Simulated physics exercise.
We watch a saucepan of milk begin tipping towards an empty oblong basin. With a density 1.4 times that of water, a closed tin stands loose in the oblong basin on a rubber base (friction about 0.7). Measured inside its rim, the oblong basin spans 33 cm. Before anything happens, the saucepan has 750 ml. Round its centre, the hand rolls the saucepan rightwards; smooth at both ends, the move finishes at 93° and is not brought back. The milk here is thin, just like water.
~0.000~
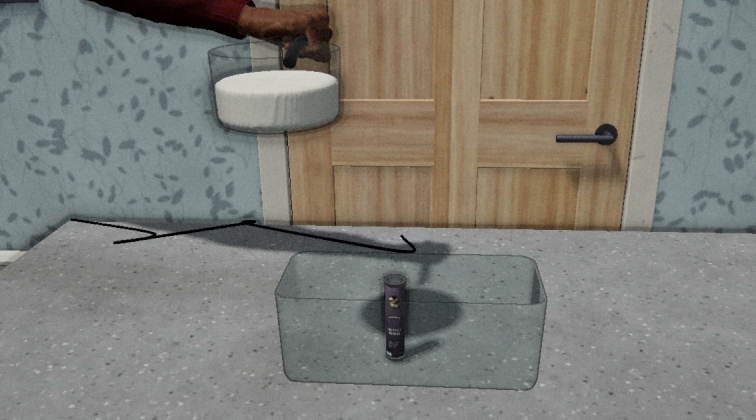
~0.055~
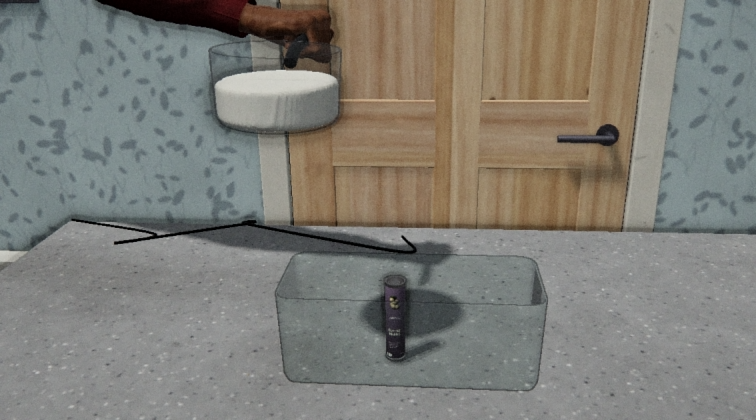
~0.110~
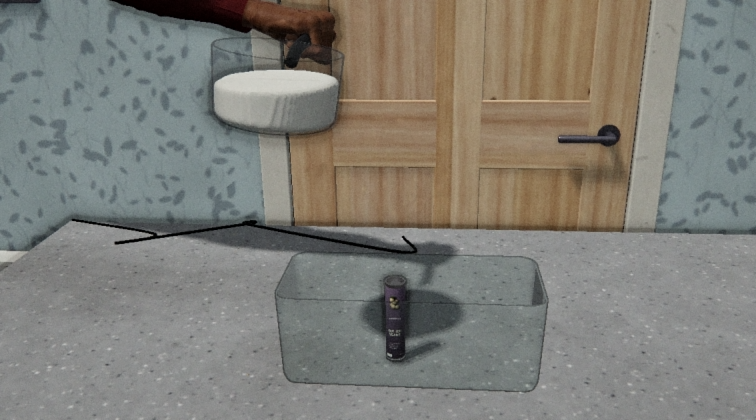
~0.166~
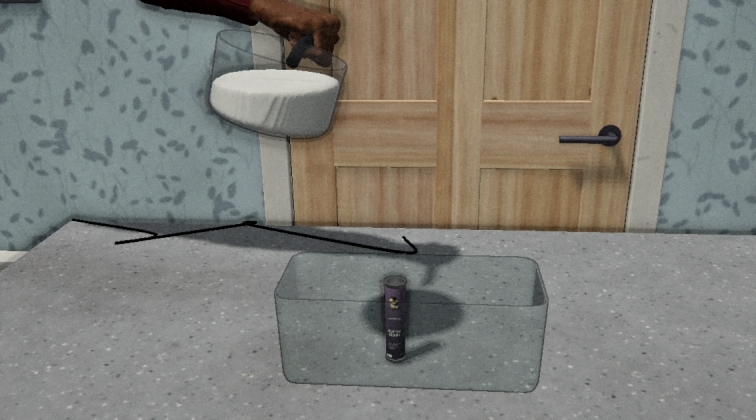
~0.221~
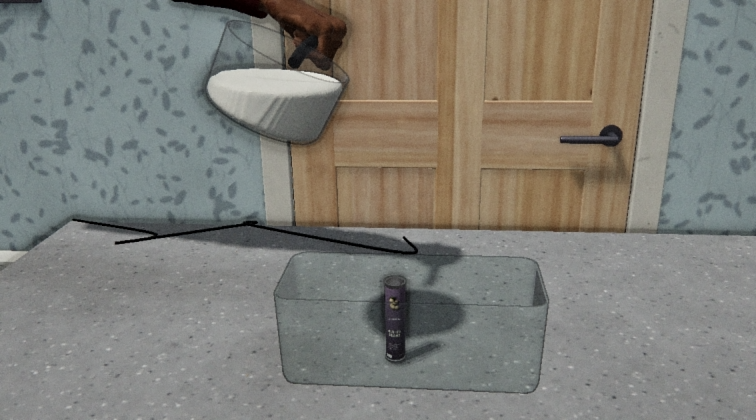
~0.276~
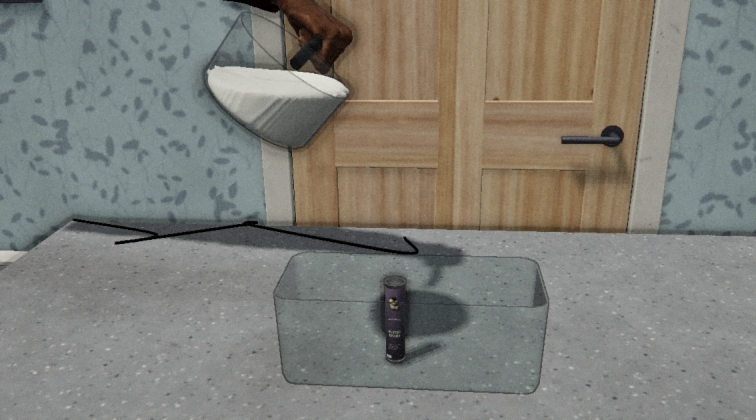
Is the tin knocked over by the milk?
Here's my call: It does not tip.
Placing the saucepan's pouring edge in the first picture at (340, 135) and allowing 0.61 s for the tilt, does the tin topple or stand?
It tumbles.
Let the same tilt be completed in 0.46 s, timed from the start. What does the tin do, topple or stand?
So the tin will hold steady.
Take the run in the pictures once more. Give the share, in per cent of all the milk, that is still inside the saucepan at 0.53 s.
Around 42 percent.
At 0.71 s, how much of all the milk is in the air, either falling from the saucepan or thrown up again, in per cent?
Something like 20 per cent of the total.
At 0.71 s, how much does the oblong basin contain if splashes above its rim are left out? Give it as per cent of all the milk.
Some 64 percent.
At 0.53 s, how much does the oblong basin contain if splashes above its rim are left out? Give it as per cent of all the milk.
4 %, give or take.
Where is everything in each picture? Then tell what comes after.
In the first picture, tilt 0°; pouring edge (339, 51); surface from (219, 80) to (338, 80); the oblong basin's rim runs from (285, 274) to (540, 280); the tin's top is at (395, 284).
In the second picture, tilt 2°; pouring edge (340, 53); surface from (219, 80) to (338, 81).
In the third picture, tilt 7°; pouring edge (343, 59); surface from (218, 79) to (339, 82).
In the fourth picture, tilt 16°; pouring edge (346, 69); surface from (217, 77) to (339, 83).
In the fifth picture, tilt 27°; pouring edge (347, 83); surface from (214, 76) to (342, 84).
In the sixth picture, tilt 40°; pouring edge (346, 98); surface from (213, 69) to (344, 87); 1 per cent is over the edge.
By 0.53 s the tilt is 89° and 41 per cent is still to pour; the tin stands where it began.
By 0.71 s the tilt is 93° and 17 per cent is still to pour; the tin stands where it began.
By 0.90 s the tilt is 93° and 6 per cent is still to pour; the tin stands where it began.
By 1.11 s the tilt is 93° and 2 per cent is still to pour; the tin stands where it began.
At rest the tin stands where it began.
